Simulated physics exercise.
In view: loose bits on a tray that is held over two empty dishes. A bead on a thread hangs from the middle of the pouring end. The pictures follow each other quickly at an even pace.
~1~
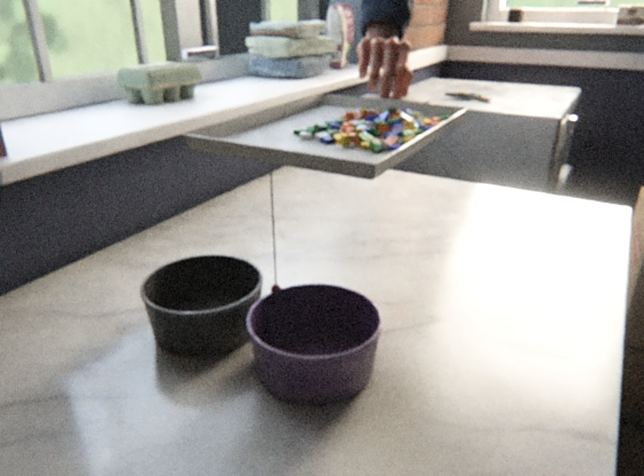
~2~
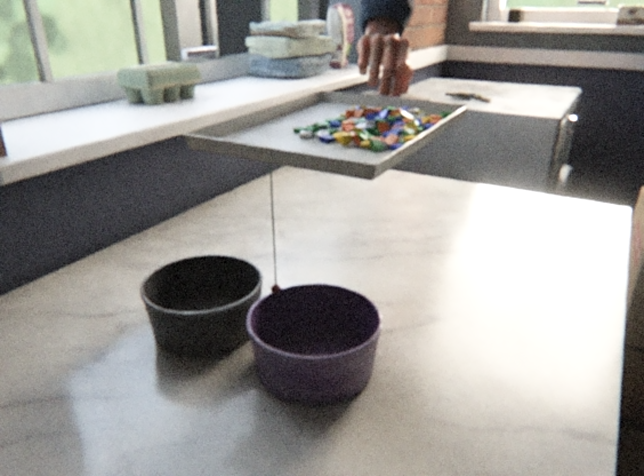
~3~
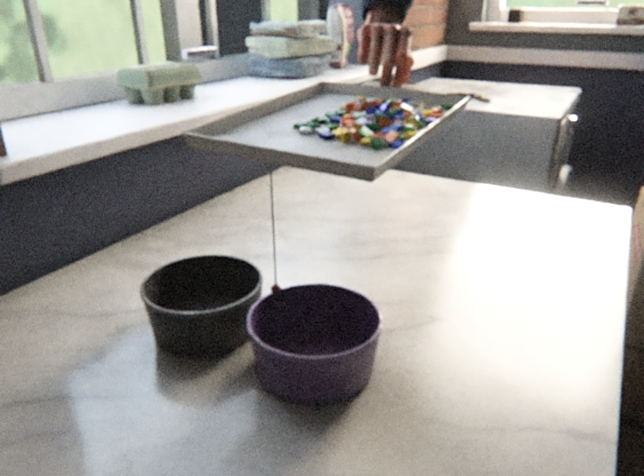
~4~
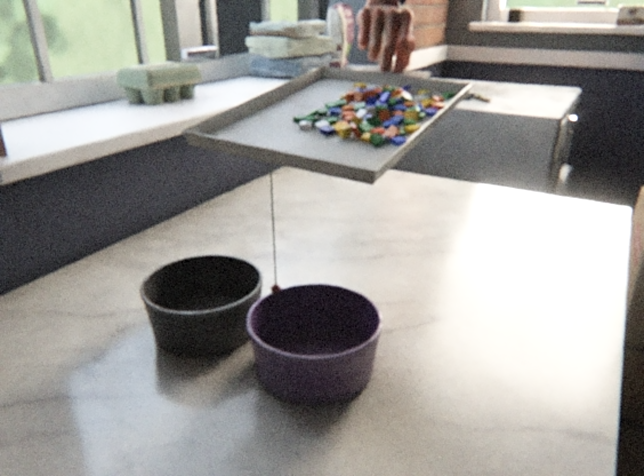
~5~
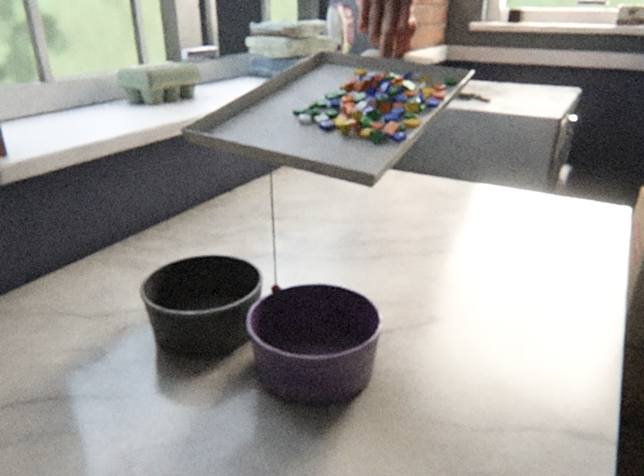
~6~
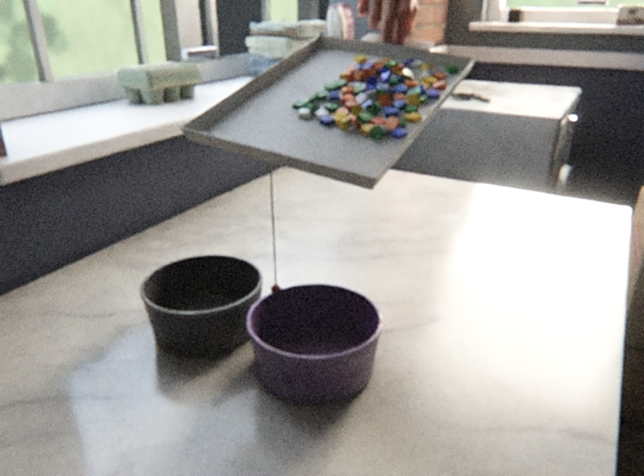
In this clip, a hand at the far side of a gray tray of colorful mosaic tiles lifts its back edge, tilting it gradually toward its near right corner above two empty bowls, one dark and one purple, on a marble-patterned counter.
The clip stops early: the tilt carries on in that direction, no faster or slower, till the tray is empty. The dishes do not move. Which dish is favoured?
It favours the right dish.
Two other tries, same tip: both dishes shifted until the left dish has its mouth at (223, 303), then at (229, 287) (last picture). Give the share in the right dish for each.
In turn 90 and 90 in a hundred.
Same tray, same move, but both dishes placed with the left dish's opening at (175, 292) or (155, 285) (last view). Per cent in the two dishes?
First some 60, then 30 per cent.
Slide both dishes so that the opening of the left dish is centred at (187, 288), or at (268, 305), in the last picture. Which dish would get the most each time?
In turn: The right one; the dish on the right.
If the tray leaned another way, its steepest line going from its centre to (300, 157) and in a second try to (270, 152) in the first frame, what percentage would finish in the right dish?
The first gives 60 %, the second 20 %.
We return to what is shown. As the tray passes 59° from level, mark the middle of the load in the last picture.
Near (347, 148).
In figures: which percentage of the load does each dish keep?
Left dish: 0 %, right dish: 70 %.
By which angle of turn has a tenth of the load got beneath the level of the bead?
At about 75°.
Shortly afterwards, tray tipped steeply; all but a few on the tray; only a few in the air.
Next, tray tipped right over; a little on the tray; near half in the right dish; near a quarter outside both; near a quarter in the air.
Some moments later, tray tipped past a quarter turn; near two thirds in the right dish; near a third outside both.
In the end, tray tipped past a quarter turn; near two thirds in the right dish; none at all in the left dish; near a third outside both.
